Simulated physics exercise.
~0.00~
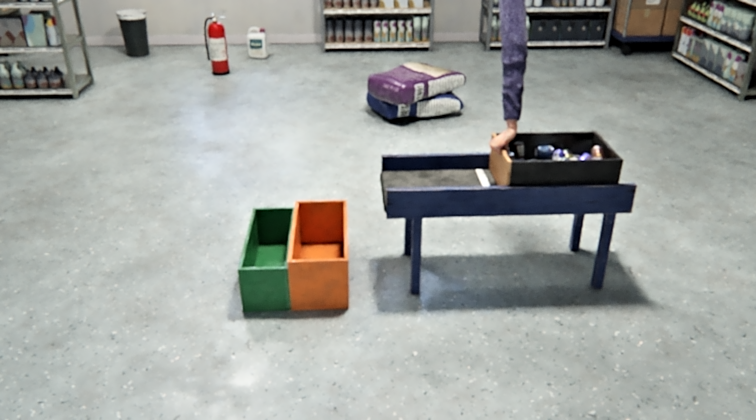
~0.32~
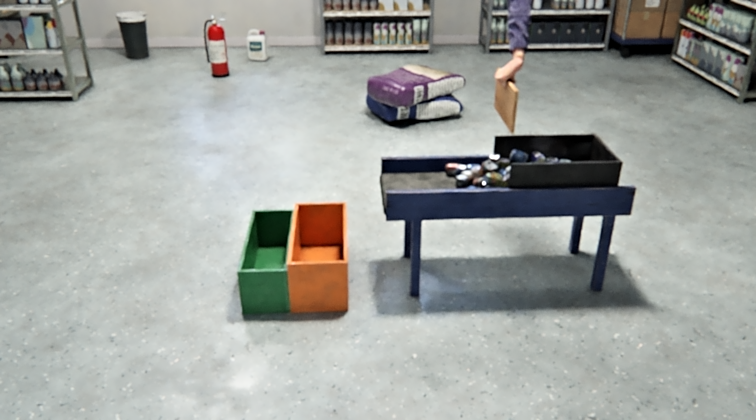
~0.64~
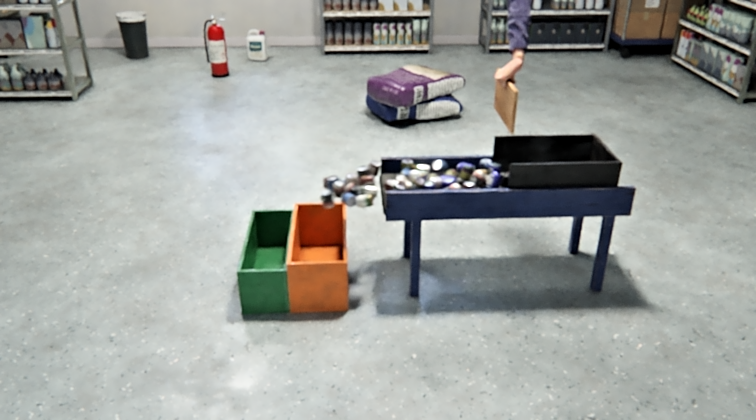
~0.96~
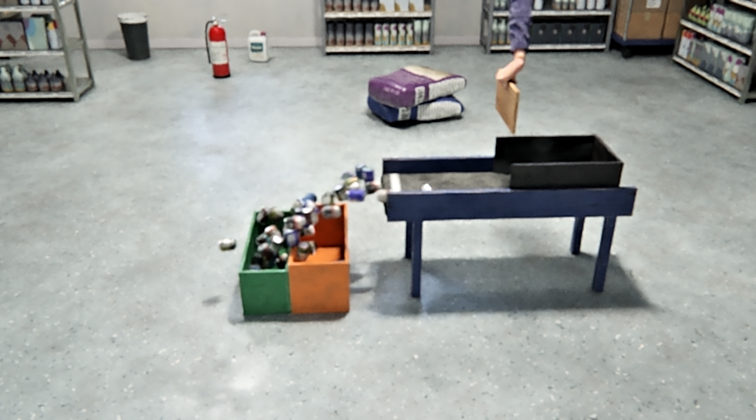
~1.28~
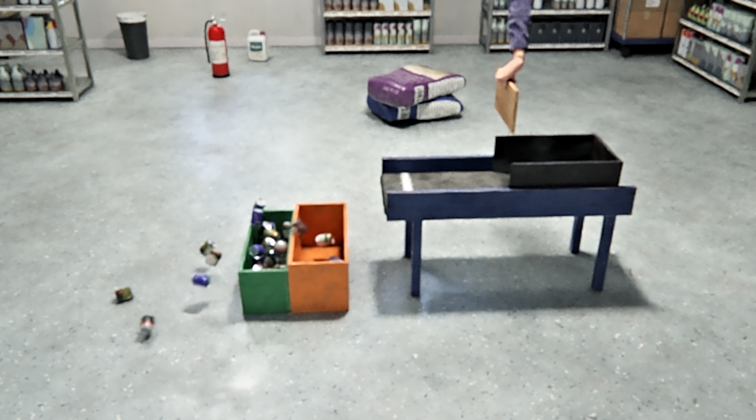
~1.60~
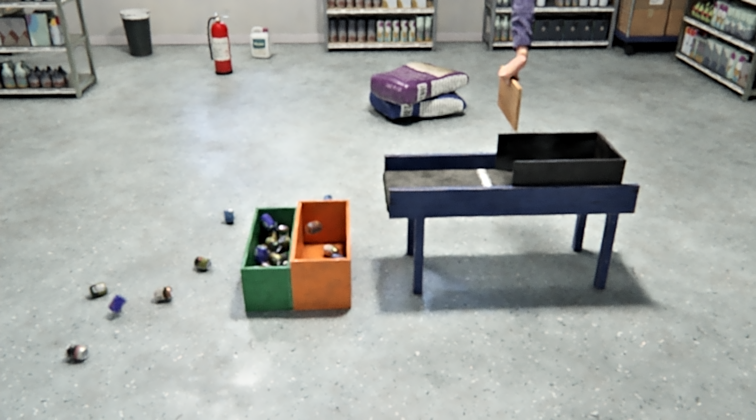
In the video, a hand lifts a gate from a black pen on a conveyor, and small cans ride left and spill off the belt's end. Most land in the green box, fewer in the orange tote, and several scatter on the floor beyond.
